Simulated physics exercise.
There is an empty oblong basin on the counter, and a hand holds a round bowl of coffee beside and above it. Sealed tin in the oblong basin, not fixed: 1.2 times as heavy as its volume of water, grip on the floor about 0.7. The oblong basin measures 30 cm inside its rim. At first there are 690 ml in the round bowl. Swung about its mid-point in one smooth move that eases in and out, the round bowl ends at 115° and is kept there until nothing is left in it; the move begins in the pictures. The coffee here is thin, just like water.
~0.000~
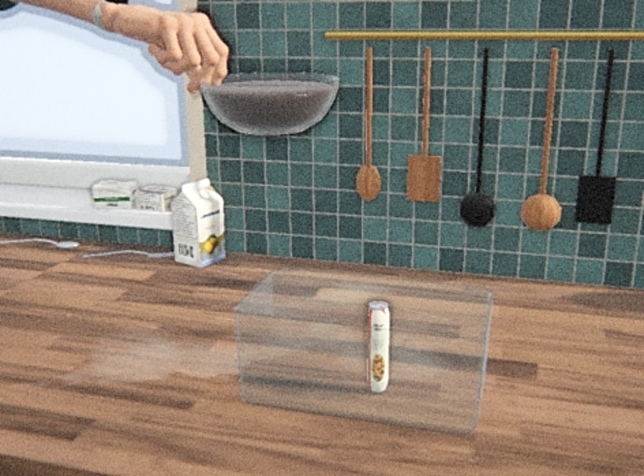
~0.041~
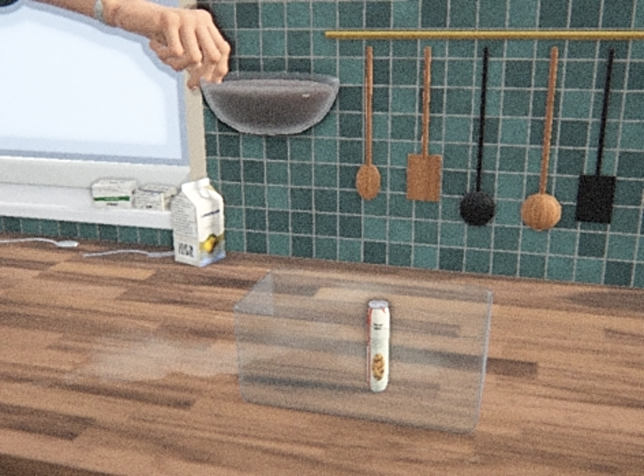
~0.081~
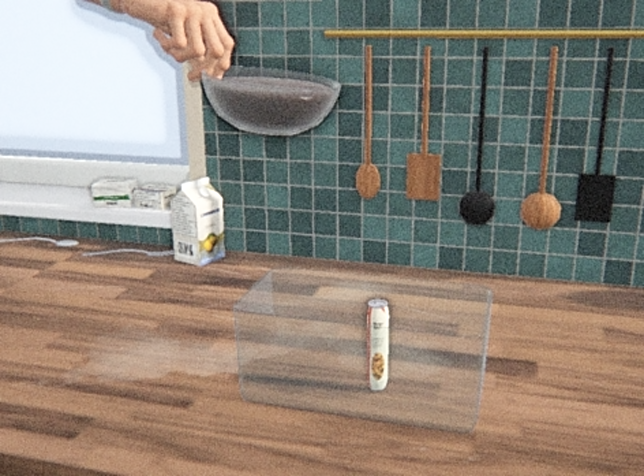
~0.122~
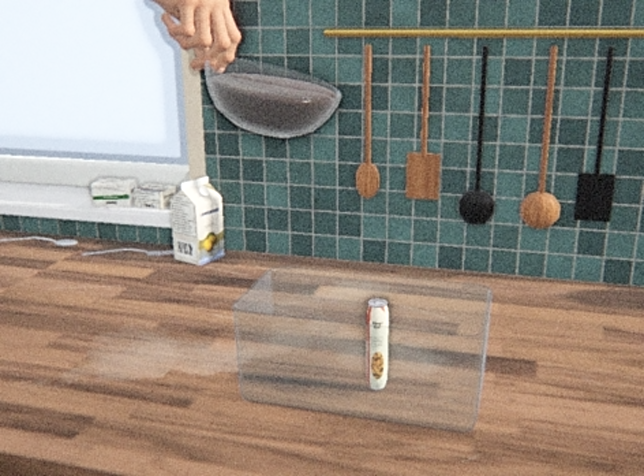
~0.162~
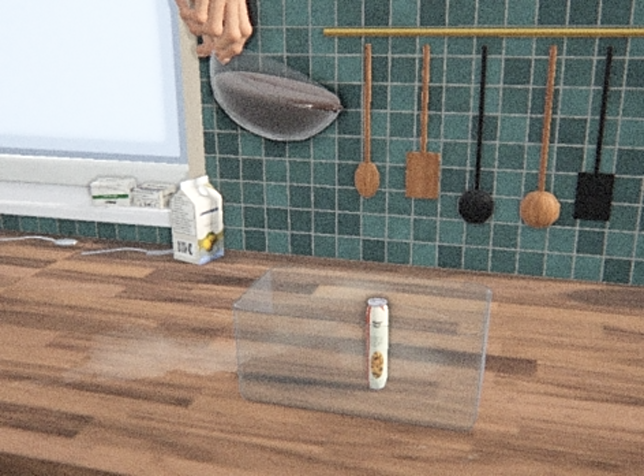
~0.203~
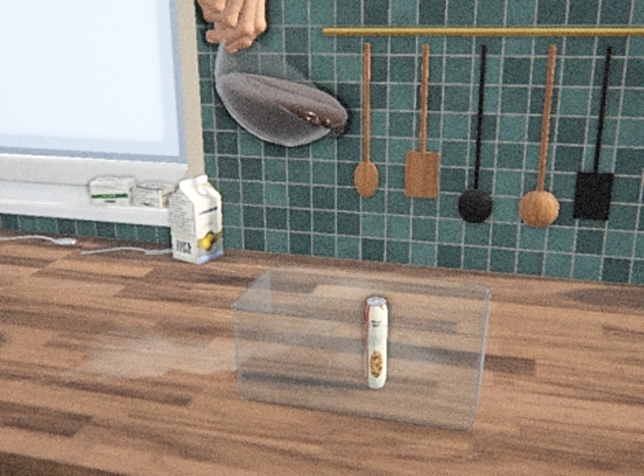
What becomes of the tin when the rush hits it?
The tin stays upright.
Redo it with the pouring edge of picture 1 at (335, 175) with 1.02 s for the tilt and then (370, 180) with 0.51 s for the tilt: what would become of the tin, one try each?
Trial 1 - tin stays standing; trial 2 - tin stays standing.
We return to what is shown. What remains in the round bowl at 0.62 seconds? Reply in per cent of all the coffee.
Around 0 in a hundred is still there.
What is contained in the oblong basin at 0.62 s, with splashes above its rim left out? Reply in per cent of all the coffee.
Some 94 percent of the total.
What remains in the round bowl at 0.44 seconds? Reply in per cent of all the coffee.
0 %.
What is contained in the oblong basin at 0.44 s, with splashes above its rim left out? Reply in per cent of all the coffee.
Roughly 32 per cent.
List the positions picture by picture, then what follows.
Tilt 0°; pouring edge (335, 82); surface from (213, 86) to (333, 89); the oblong basin's rim runs from (254, 289) to (489, 314); the tin's top is at (379, 309), in the first frame.
Tilt 2°; pouring edge (336, 84); surface from (213, 84) to (333, 89), in the second frame.
Tilt 7°; pouring edge (337, 89); surface from (215, 80) to (335, 92), in the third frame.
Tilt 16°; pouring edge (338, 100); surface from (217, 75) to (337, 96), in the fourth frame.
Tilt 26°; pouring edge (336, 113); surface from (222, 73) to (327, 101); 3 per cent is over the edge, in the fifth frame.
Tilt 39°; pouring edge (331, 127); surface from (226, 75) to (312, 99); 12 per cent is over the edge, in the sixth frame.
Then, 0.44 s in, the tilt is 110° and 0 per cent is still to pour; the tin stands where it began.
Then, 0.62 s in, the tilt is 115° and 0 per cent is still to pour; the tin stands where it began.
Then, 0.81 s in, the tilt is 115° and 0 per cent is still to pour; the tin stands where it began.
Then, 1.01 s in, the tilt is 115° and 0 per cent is still to pour; the tin stands where it began.
Finally, the tin stands where it began.
